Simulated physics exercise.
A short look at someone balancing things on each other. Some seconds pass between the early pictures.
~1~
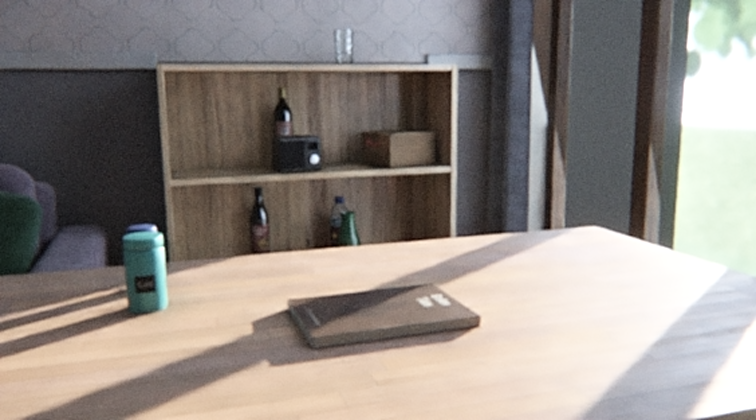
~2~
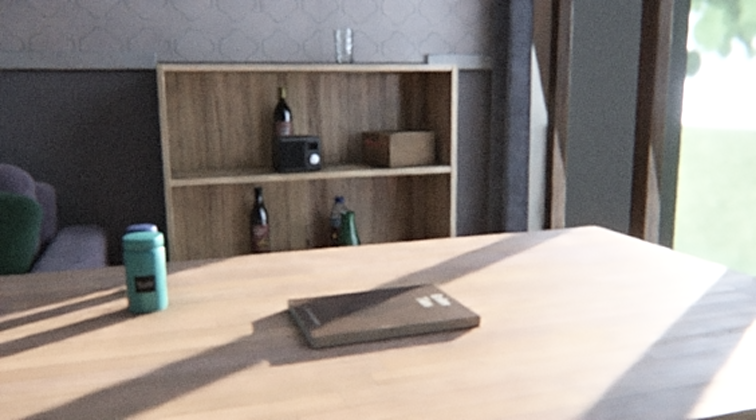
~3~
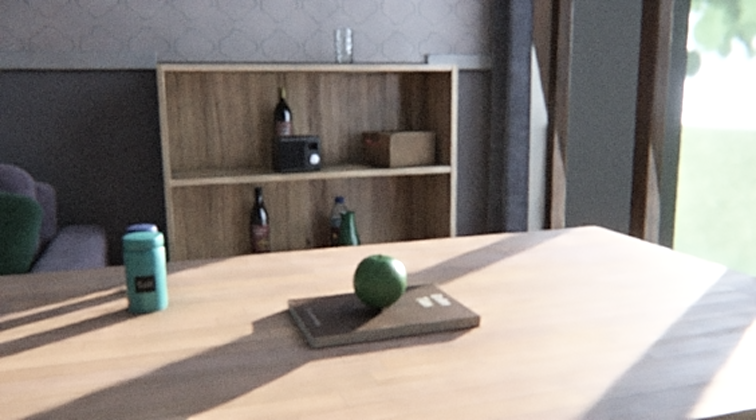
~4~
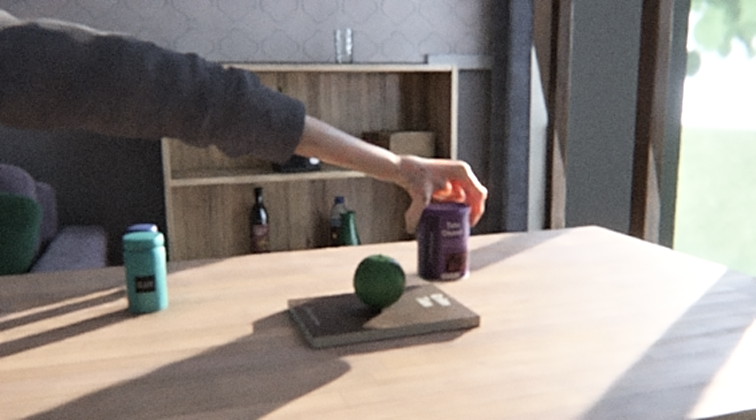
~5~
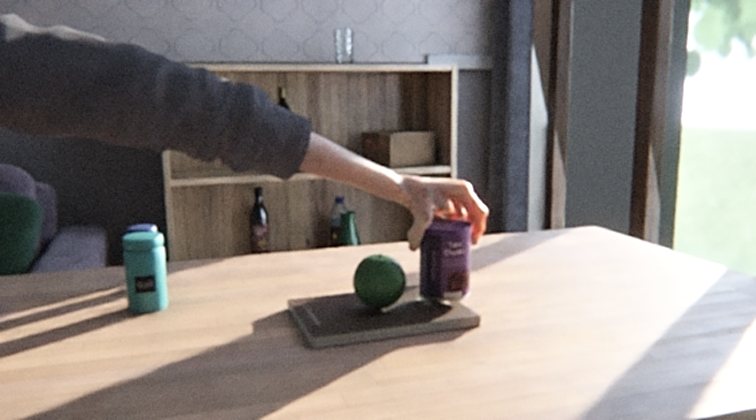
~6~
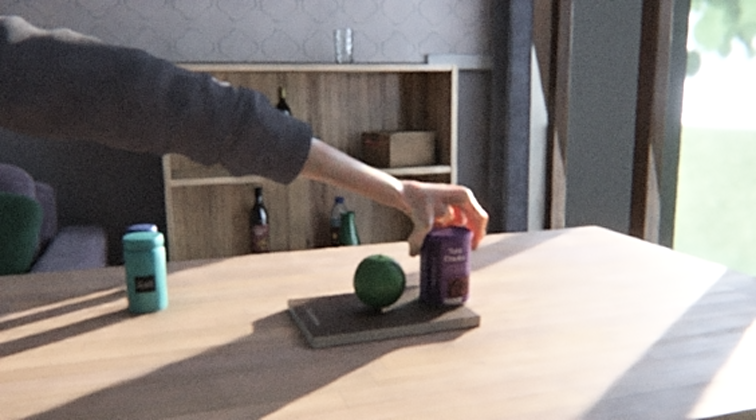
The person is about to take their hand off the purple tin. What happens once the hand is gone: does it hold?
The pile stays up.
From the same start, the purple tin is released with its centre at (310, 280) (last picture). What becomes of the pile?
Then it stays up.
Then, 0.60 s later than the last frame, all is still.
Then, 1.50 s later than the last frame, purple tin resting near (445, 265).
When it is over, all 5 as before. End places, in pixels of the last picture, purple tin near (445, 265). The pile holds.
